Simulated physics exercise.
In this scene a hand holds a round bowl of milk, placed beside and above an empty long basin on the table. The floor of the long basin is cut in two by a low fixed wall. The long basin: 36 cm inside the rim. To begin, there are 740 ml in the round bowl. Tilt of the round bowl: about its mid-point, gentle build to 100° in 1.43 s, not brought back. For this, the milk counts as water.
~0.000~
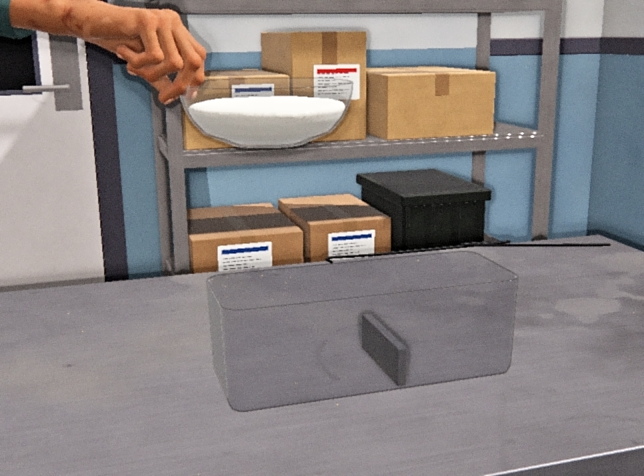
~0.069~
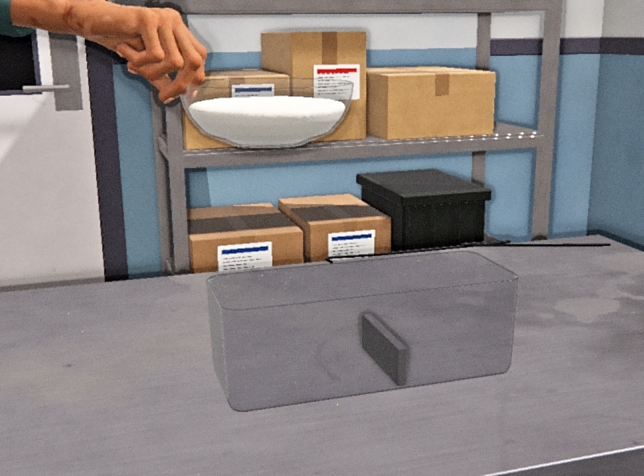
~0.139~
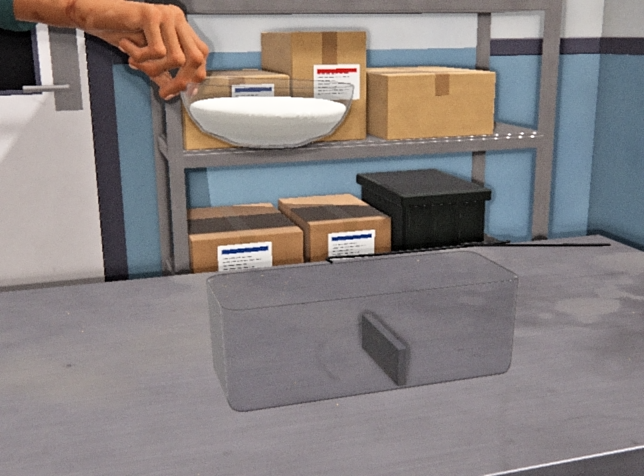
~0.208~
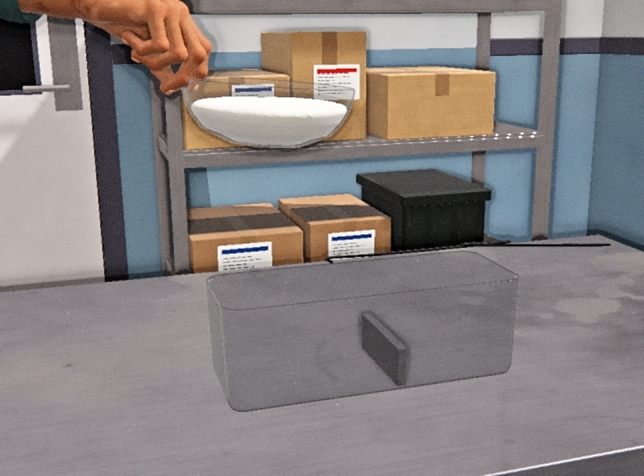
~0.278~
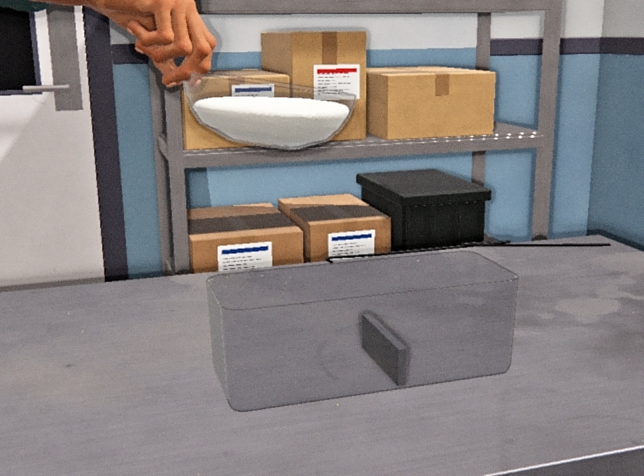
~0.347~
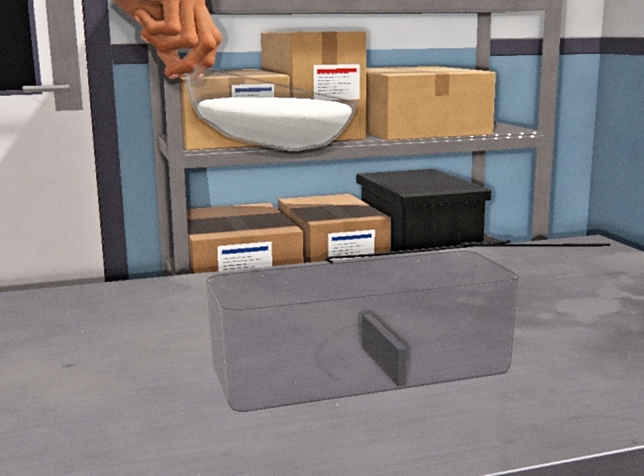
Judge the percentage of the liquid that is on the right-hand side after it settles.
My estimate is 70 %.
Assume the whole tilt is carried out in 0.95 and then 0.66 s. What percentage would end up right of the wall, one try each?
Result: 60 per cent, then 55 per cent.
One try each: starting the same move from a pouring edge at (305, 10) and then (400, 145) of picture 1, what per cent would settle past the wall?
Try 1: Approx. 40 %; try 2: Approx. 90 %.
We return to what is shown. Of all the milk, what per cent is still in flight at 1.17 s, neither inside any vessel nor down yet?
About 8 per cent.
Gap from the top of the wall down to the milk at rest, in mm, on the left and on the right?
Noted: Left near 40 mm, right near 20 mm.
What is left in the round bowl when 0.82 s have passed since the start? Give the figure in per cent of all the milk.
Roughly 38 %.
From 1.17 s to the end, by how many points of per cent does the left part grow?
Roughly 8 percent.
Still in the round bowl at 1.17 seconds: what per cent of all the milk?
Roughly 1 per cent.
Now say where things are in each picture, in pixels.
In the first picture, it leans 0°; its right rim is at (348, 82); the milk meets the walls at (187, 107) and (340, 101); the long basin's rim runs from (214, 294) to (496, 265); the wall's top is at (383, 332).
In the second picture, it leans 1°; its right rim is at (348, 83); the milk meets the walls at (188, 107) and (340, 102).
In the third picture, it leans 2°; its right rim is at (349, 86); the milk meets the walls at (189, 106) and (340, 104).
In the fourth picture, it leans 5°; its right rim is at (349, 90); the milk meets the walls at (190, 105) and (341, 105).
In the fifth picture, it leans 9°; its right rim is at (350, 96); the milk meets the walls at (193, 104) and (344, 105).
In the sixth picture, it leans 14°; its right rim is at (351, 103); the milk meets the walls at (196, 105) and (347, 105).
Then, 0.82 s in, the tilt is 62° and 37 per cent is still to pour, 2 is left of the wall and 20 right of it.
Then, 1.17 s in, the tilt is 92° and 1 per cent is still to pour, 20 is left of the wall and 71 right of it.
Then, 1.53 s in, the tilt is 100° and 0 per cent is still to pour, 29 is left of the wall and 70 right of it.
Then, 1.93 s in, the tilt is 100° and 0 per cent is still to pour, 28 is left of the wall and 70 right of it.
Finally, 28 per cent lies left of the wall, 70 right of it and 1 outside.
